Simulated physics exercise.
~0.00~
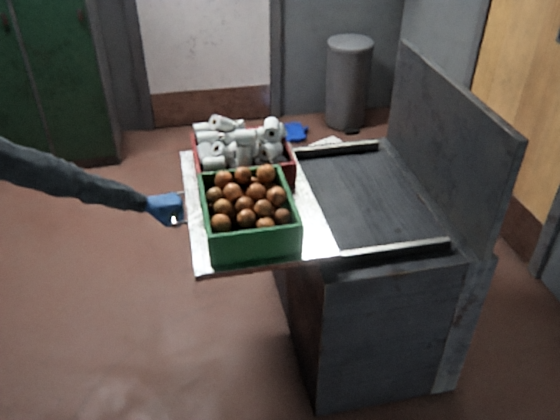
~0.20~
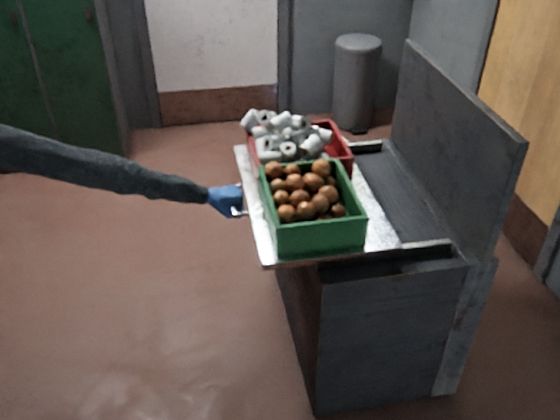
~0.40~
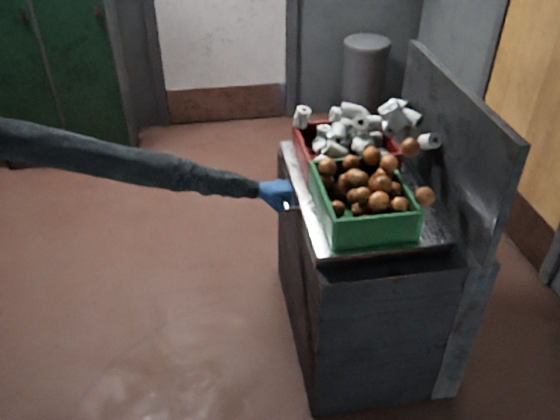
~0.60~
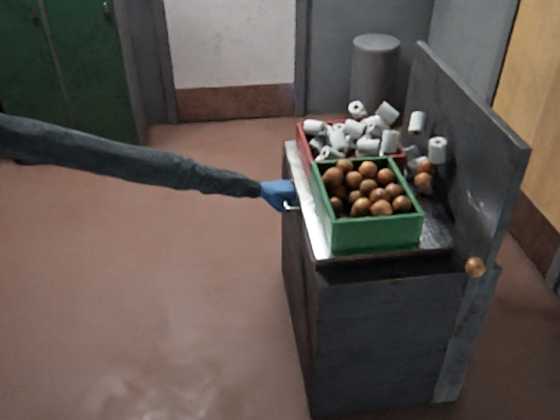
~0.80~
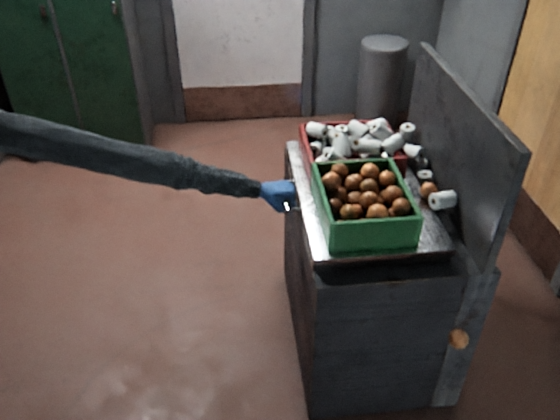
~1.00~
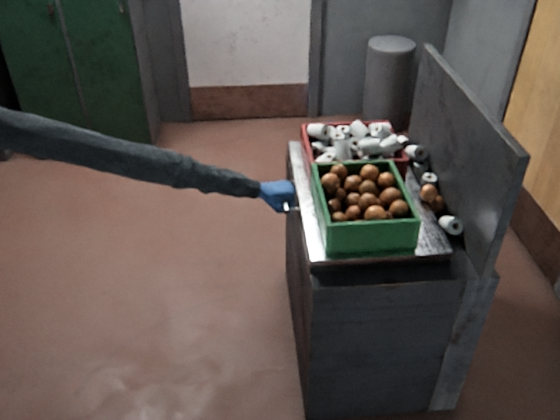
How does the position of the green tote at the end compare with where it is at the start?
At the end the green tote sits further to the right, close to the upright back panel, whereas at the start it is out to the left of the cabinet.
